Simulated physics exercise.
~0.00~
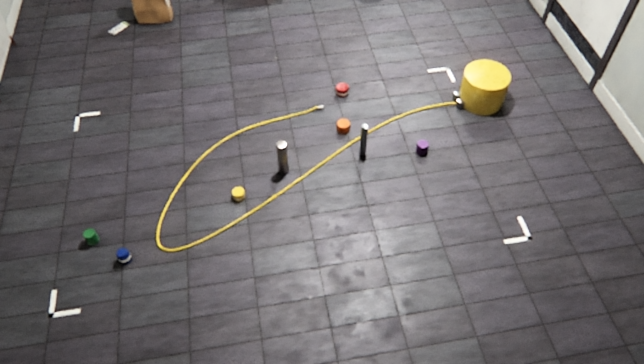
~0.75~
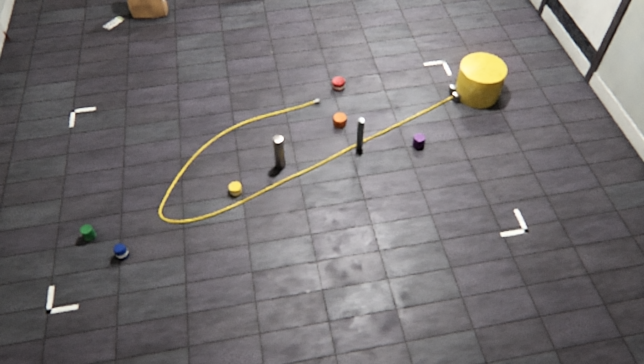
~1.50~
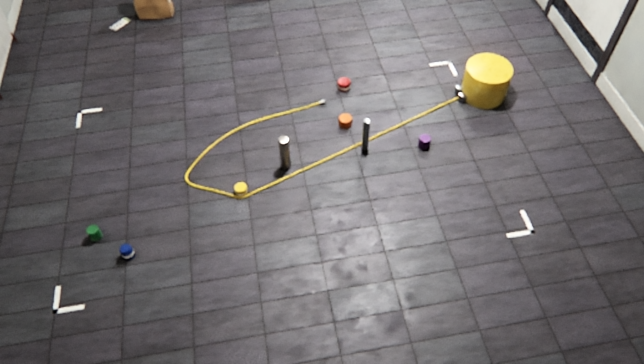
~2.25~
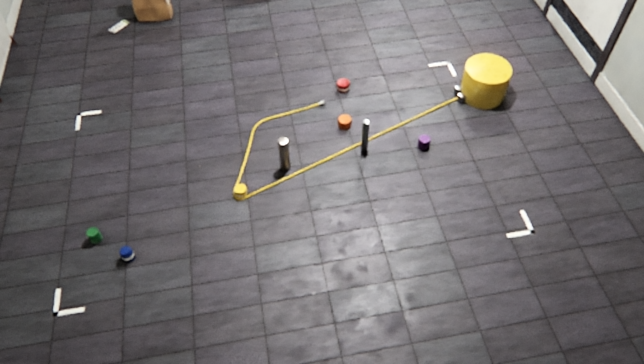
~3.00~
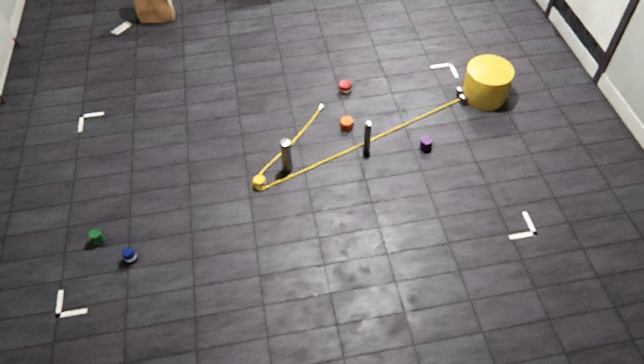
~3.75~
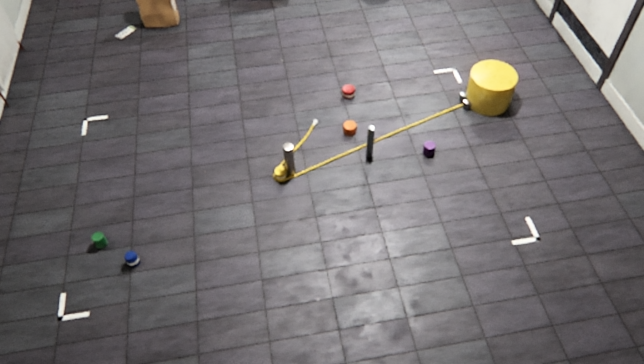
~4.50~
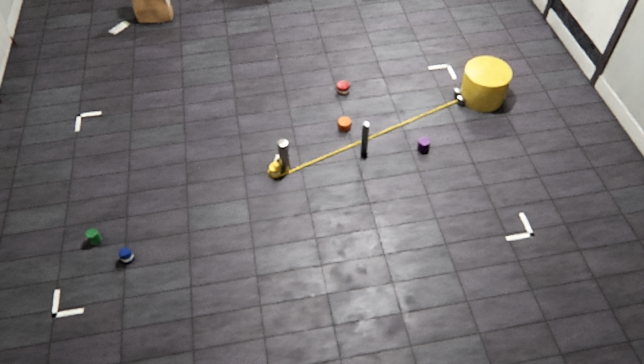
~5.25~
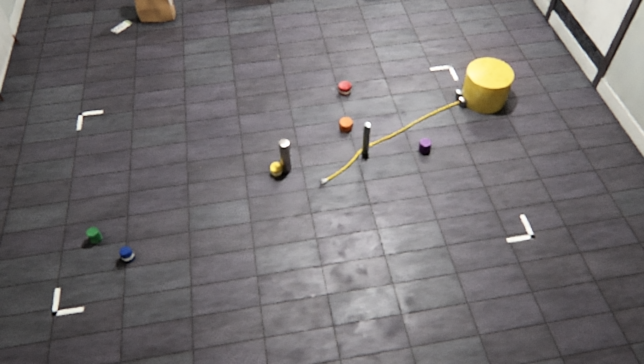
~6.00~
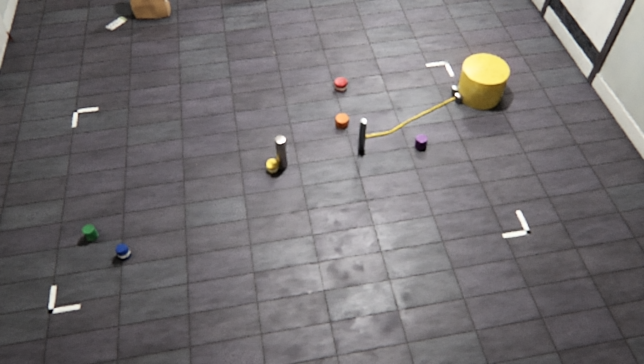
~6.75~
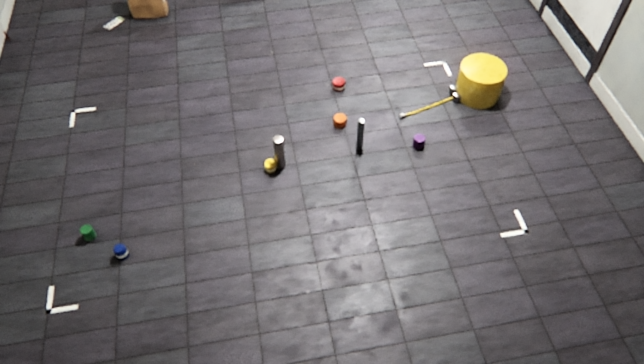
Yellow reel at right winding in a looped yellow lead, dragging a small yellow canister against a post, leaving a short end out.
